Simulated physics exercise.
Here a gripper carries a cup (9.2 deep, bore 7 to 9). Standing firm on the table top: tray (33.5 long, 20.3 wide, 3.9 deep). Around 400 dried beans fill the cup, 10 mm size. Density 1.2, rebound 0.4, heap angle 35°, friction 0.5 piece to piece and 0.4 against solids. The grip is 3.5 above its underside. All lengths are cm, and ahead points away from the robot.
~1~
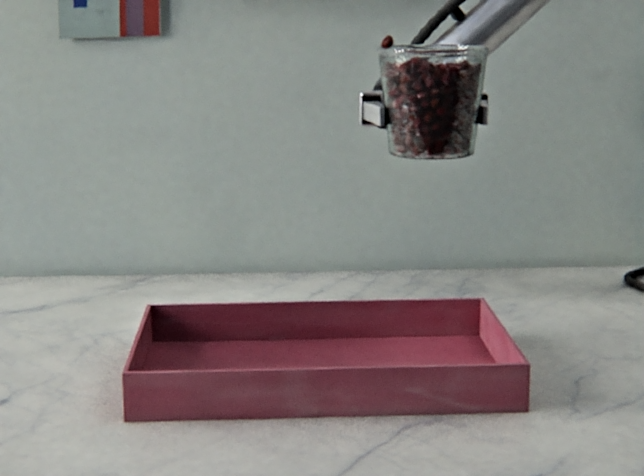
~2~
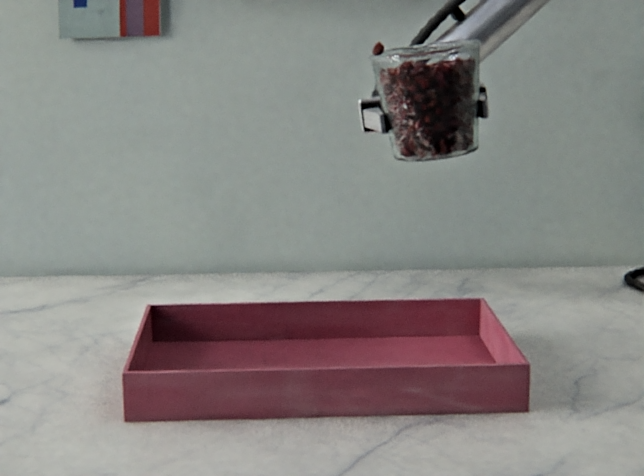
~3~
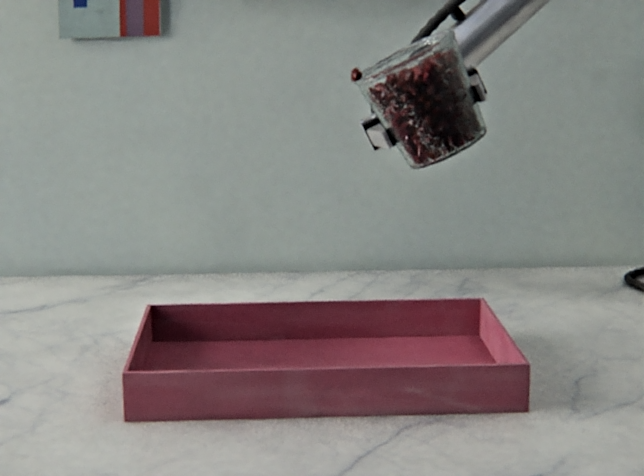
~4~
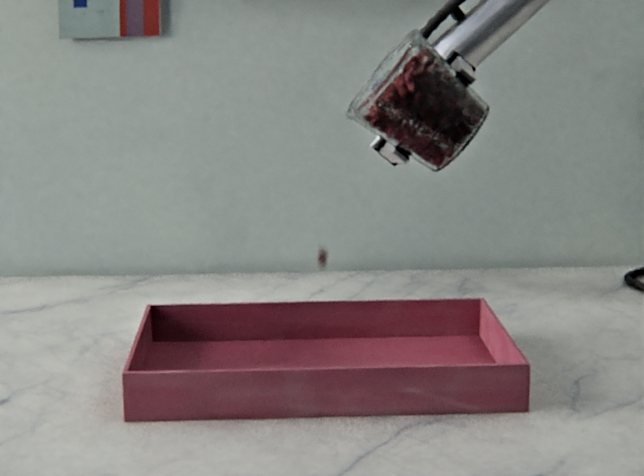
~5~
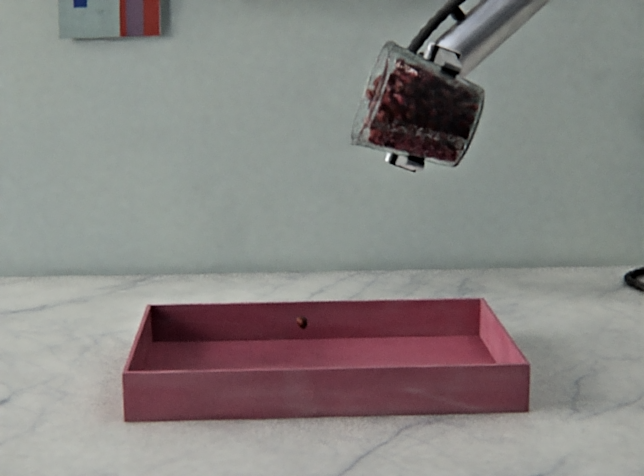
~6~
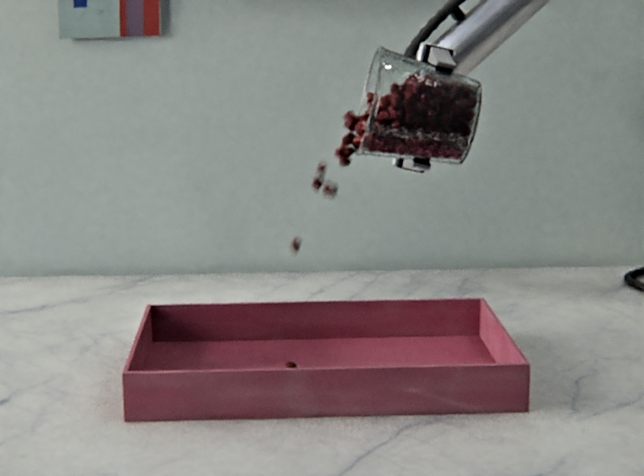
Above a shallow reddish tray on a marble tabletop, a robotic gripper tilted a clear cup of dark red beans to the left; one bean dropped into the tray, then several more tumbled out.
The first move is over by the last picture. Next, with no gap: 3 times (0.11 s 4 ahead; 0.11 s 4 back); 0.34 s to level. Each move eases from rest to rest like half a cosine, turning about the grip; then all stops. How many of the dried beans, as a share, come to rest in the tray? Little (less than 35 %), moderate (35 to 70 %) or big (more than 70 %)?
Answer: Big; more than 70 % of the dried beans finish in the tray.
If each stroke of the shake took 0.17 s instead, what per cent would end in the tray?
In that case some 55 per cent.
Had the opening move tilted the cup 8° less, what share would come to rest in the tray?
Then about 65 per cent.
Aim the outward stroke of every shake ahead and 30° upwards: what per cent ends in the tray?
About 90 per cent.
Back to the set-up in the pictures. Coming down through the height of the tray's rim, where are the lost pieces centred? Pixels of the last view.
Near (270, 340).
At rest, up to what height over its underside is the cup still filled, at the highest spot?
Roughly 4.5 cm.
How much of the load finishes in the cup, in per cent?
About 20 per cent.
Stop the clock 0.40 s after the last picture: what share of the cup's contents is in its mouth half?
Roughly 80 per cent.
Then, 0.40 s on, tilted 77° forward, highest piece 25 above the table; 197 in the tray, 178 in the cup, 29 in flight or on a rim.
Then, 0.80 s on, tilted 49° forward, highest piece 26 above the table; 312 in the tray, 86 in the cup, 1 on the table or floor, 5 in flight or on a rim.
Then, 1.20 s on, level, highest piece 25 above the table; 317 in the tray, 86 in the cup, 1 on the table or floor.
Then, 2.25 s on, level, highest piece 25 above the table; 317 in the tray, 86 in the cup, 1 on the table or floor.
In the end, 317 in the tray, 86 in the cup, 1 on the table or floor. That is 78 % in the tray.
